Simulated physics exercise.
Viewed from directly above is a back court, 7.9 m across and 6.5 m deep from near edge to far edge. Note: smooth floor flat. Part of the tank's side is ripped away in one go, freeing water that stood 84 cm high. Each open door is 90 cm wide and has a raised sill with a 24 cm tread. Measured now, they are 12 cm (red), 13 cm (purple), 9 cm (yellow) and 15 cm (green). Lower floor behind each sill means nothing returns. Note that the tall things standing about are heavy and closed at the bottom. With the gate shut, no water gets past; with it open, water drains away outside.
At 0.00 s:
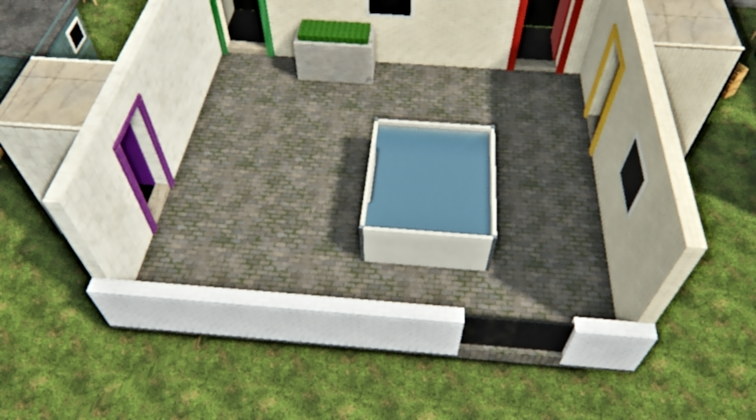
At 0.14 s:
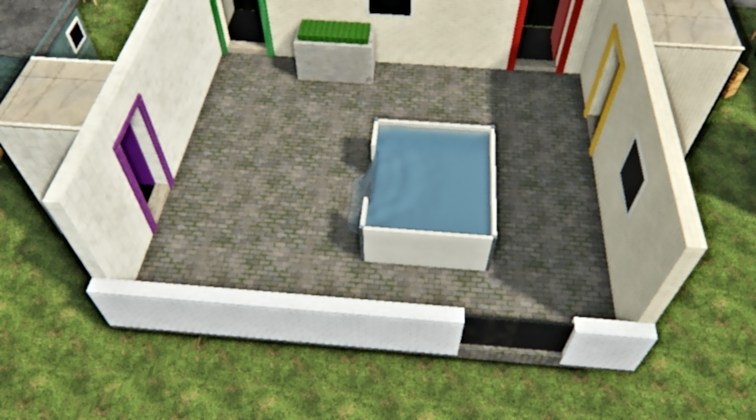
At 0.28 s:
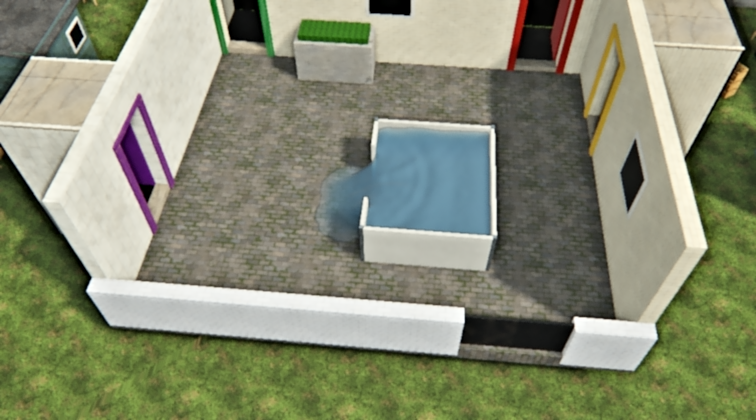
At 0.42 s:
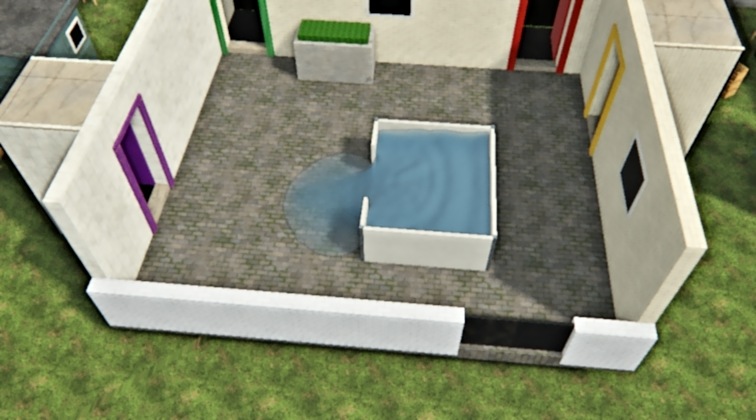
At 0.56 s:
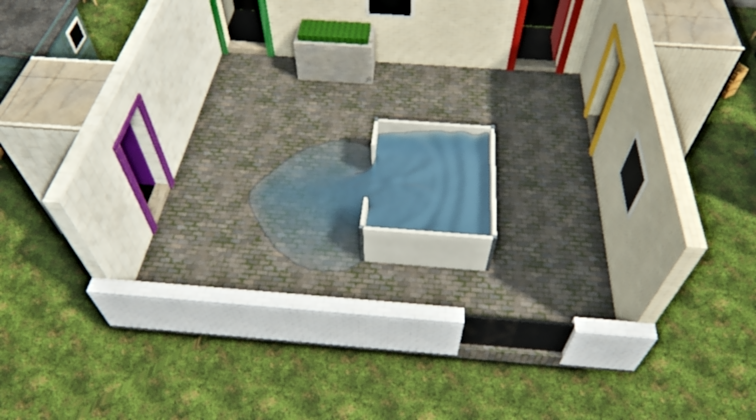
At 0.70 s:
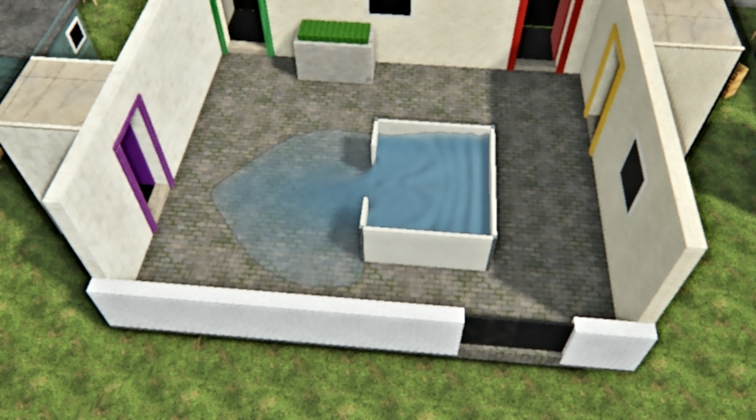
At first, a white-walled tank of still blue water stands on the grey paved floor of a walled courtyard with purple, green, red and yellow doorways. Then a gap opens in its left side and water pours out, spreading leftward across the paving in a widening, rounded sheet while ripples cross the tank.
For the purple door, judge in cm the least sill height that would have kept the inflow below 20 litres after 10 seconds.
A sill of about 29 cm.
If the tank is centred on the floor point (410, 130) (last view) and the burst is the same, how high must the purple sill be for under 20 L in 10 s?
Then about 15 centimetres at the least.
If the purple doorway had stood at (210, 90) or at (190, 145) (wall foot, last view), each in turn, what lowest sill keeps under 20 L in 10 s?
About 16 and 26 cm.
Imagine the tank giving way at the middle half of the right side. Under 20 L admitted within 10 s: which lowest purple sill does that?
In that case you'd want it roughly 7.5 cm high.
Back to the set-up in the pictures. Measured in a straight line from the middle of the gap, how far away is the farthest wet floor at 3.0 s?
Reach: Approx. 5.4 m.
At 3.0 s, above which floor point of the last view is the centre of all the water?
Look at about (323, 193) in the last view.
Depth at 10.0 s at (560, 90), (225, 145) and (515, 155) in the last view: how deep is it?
Close to 2, 11 and 3 cm, one after the other.
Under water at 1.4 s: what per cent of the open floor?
I'd say near 35 percent is wet.
After 1.4 s water covers 35 % of the floor, deepest (47 cm) near (364, 202); 23 cm at the purple door, 35 litres in over its 13 cm sill.
After 3.0 s water covers 40 % of the floor, deepest (35 cm) near (221, 58); 28 cm at the purple door, 219 litres in over its 13 cm sill.
After 10.0 s water covers 95 % of the floor, deepest (16 cm) near (293, 62); 11 cm at the purple door, 339 litres in over its 13 cm sill.
At the purple door as built, the water arrived by 1.0 s and peaked near 34 cm at 2.2 s.
With a sill of 24 cm, 68 litres would have come in within the 10 s; with 32.5 cm, 6 litres. So under 20 litres takes about 29 cm.
